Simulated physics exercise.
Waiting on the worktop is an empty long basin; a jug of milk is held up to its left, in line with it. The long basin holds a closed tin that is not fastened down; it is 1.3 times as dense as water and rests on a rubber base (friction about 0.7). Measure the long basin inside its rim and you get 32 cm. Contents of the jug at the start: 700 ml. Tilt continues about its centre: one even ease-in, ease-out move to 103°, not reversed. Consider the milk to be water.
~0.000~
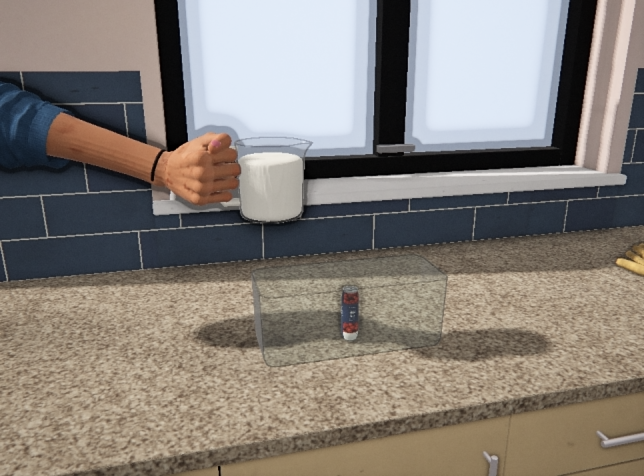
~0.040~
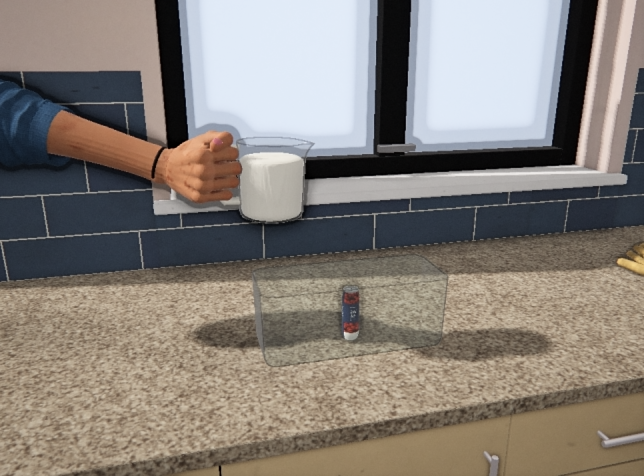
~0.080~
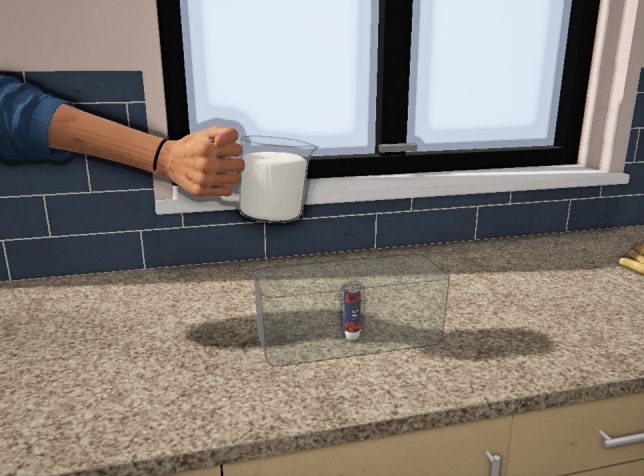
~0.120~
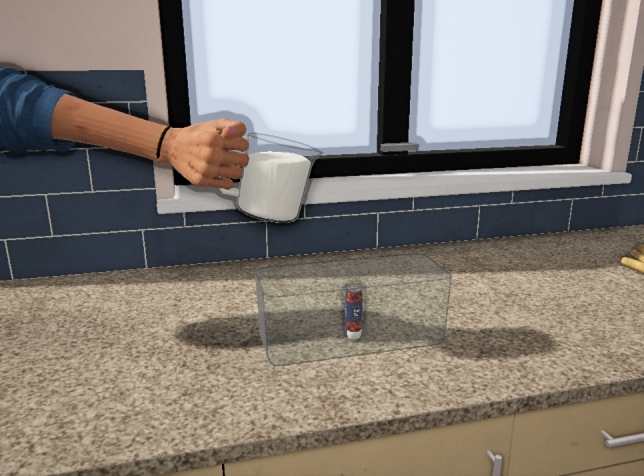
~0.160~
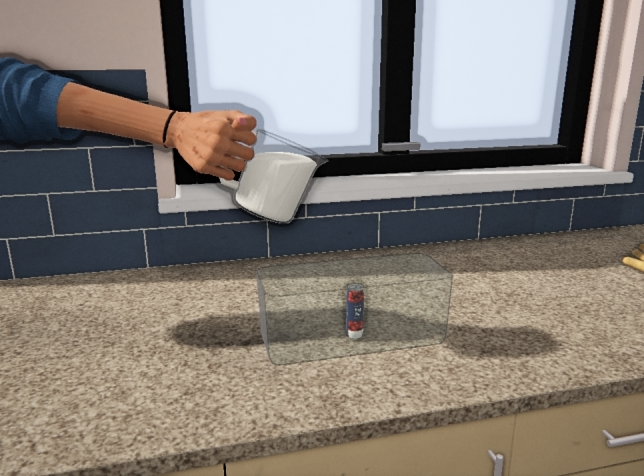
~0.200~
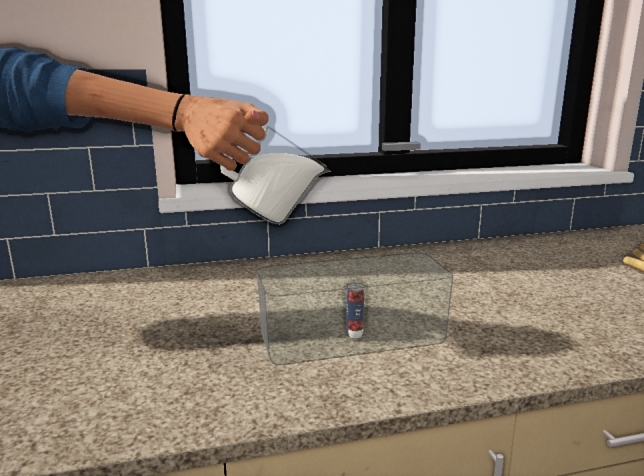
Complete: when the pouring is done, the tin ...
... is still on its feet.
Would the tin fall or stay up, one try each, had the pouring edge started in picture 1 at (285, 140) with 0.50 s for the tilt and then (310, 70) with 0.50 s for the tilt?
First it tips over; then it stays on its base.
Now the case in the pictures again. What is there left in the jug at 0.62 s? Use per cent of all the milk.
What remains is about 16 percent of it all.
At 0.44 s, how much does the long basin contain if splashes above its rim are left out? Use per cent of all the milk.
Some 9 per cent.
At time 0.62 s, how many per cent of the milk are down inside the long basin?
Roughly 60 per cent.
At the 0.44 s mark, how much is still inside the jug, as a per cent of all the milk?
Roughly 56 percent.
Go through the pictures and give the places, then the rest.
In the first frame, tilt 0°; pouring edge (313, 141); surface from (237, 159) to (301, 157); the long basin's rim runs from (256, 284) to (434, 267); the tin's top is at (350, 291).
In the second frame, tilt 2°; pouring edge (314, 142); surface from (239, 159) to (302, 157).
In the third frame, tilt 6°; pouring edge (319, 146); surface from (242, 158) to (305, 157).
In the fourth frame, tilt 14°; pouring edge (324, 151); surface from (245, 158) to (310, 158).
In the fifth frame, tilt 24°; pouring edge (328, 160); surface from (245, 166) to (315, 159).
In the sixth frame, tilt 36°; pouring edge (330, 170); surface from (240, 172) to (322, 164).
Then, 0.44 s in, the tilt is 99° and 56 per cent is still to pour; the tin stands where it began.
Then, 0.62 s in, the tilt is 103° and 17 per cent is still to pour; the tin stands where it began.
Then, 0.80 s in, the tilt is 103° and 4 per cent is still to pour; the tin stands where it began.
Then, 1.00 s in, the tilt is 103° and 1 per cent is still to pour; the tin stands where it began.
Finally, the tin stands where it began.
